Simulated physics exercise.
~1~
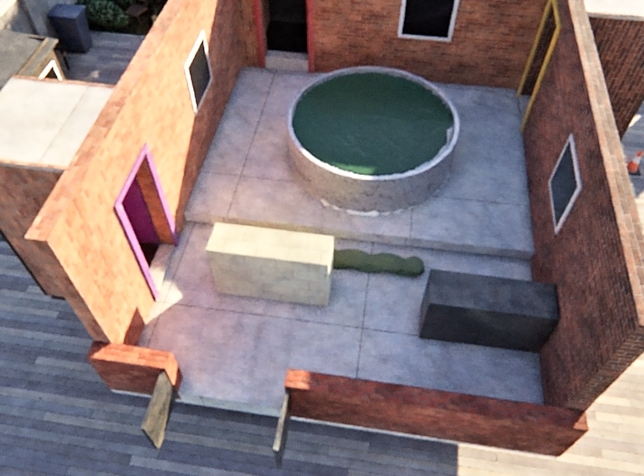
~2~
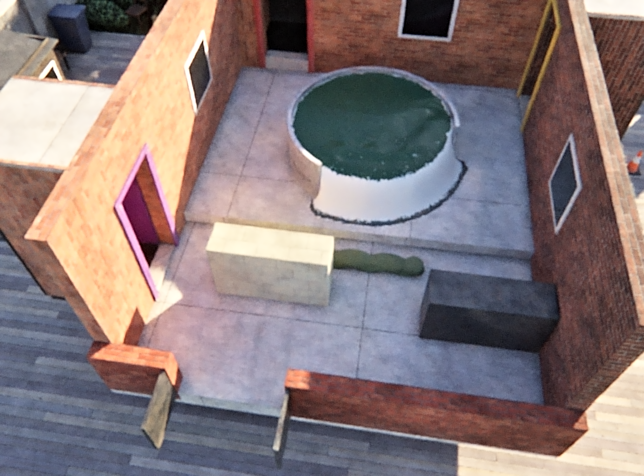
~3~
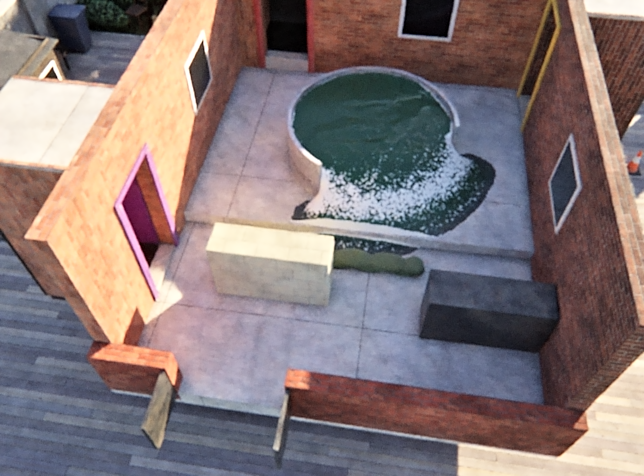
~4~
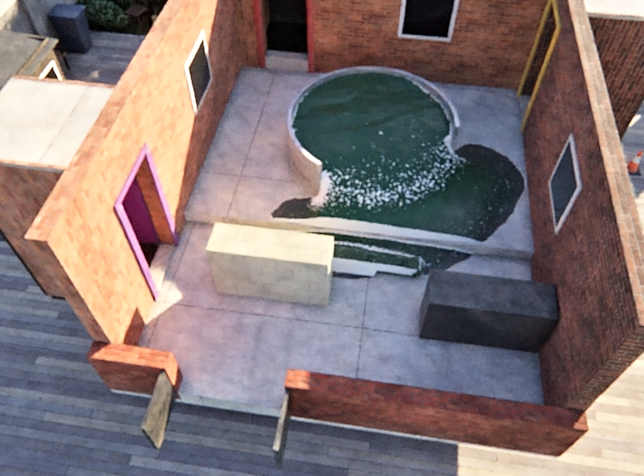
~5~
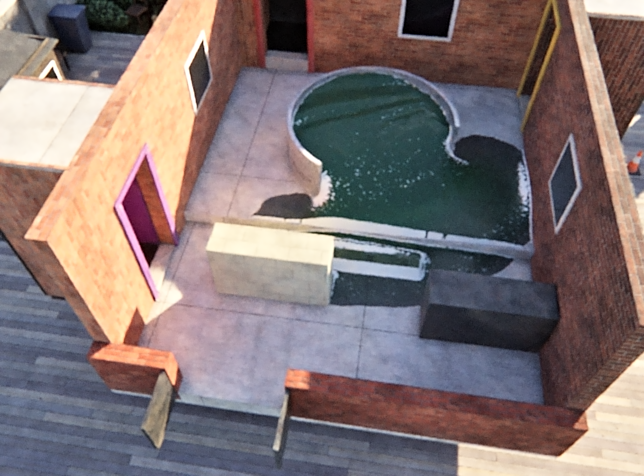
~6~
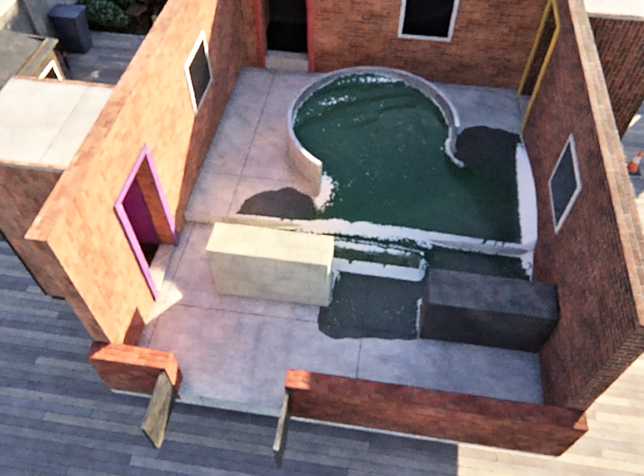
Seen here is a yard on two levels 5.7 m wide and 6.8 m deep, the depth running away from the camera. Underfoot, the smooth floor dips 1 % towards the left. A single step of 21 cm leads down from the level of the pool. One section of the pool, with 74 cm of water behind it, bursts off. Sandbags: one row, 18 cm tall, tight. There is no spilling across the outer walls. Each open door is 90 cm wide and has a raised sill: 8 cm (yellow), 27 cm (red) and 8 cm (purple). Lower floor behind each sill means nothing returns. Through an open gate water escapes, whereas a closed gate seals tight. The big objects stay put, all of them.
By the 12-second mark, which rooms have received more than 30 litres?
By then: Room behind the yellow door: 30 litres or less; room behind the red door: 30 litres or less; room behind the purple door: More than 30 litres.
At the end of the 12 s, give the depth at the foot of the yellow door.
Roughly 2.5 centimetres.
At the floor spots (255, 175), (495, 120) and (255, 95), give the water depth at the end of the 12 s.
In that order: 3, 3 and 7 cm.
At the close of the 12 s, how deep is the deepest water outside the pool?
About 22 cm at most.
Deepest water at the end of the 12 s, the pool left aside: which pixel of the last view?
Roughly (129, 368).
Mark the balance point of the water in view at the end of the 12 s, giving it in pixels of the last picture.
Around (336, 252).
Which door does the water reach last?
It is the red one.
A moment later water covers 40 % of the floor and is deepest (70 cm) near (531, 308); yellow door 4 cm at the sill, 0 L in, red door not reached, purple door not reached.
Soon after water covers 55 % of the floor and is deepest (62 cm) near (527, 259); yellow door 3 cm at the sill, 0 L in, red door not reached, purple door 16 cm at the sill, 16 L in.
Next water covers 70 % of the floor and is deepest (44 cm) near (532, 318); yellow door 4 cm at the sill, 0 L in, red door not reached, purple door 17 cm at the sill, 69 L in.
Later on water covers 95 % of the floor and is deepest (26 cm) near (181, 237); yellow door 9 cm at the sill, 9 L in, red door 5 cm at the sill, 0 L in, purple door 22 cm at the sill, 331 L in.
At the end water covers 95 % of the floor and is deepest (22 cm) near (129, 368); yellow door 3 cm at the sill, 10 L in, red door 7 cm at the sill, 0 L in, purple door 17 cm at the sill, 597 L in.
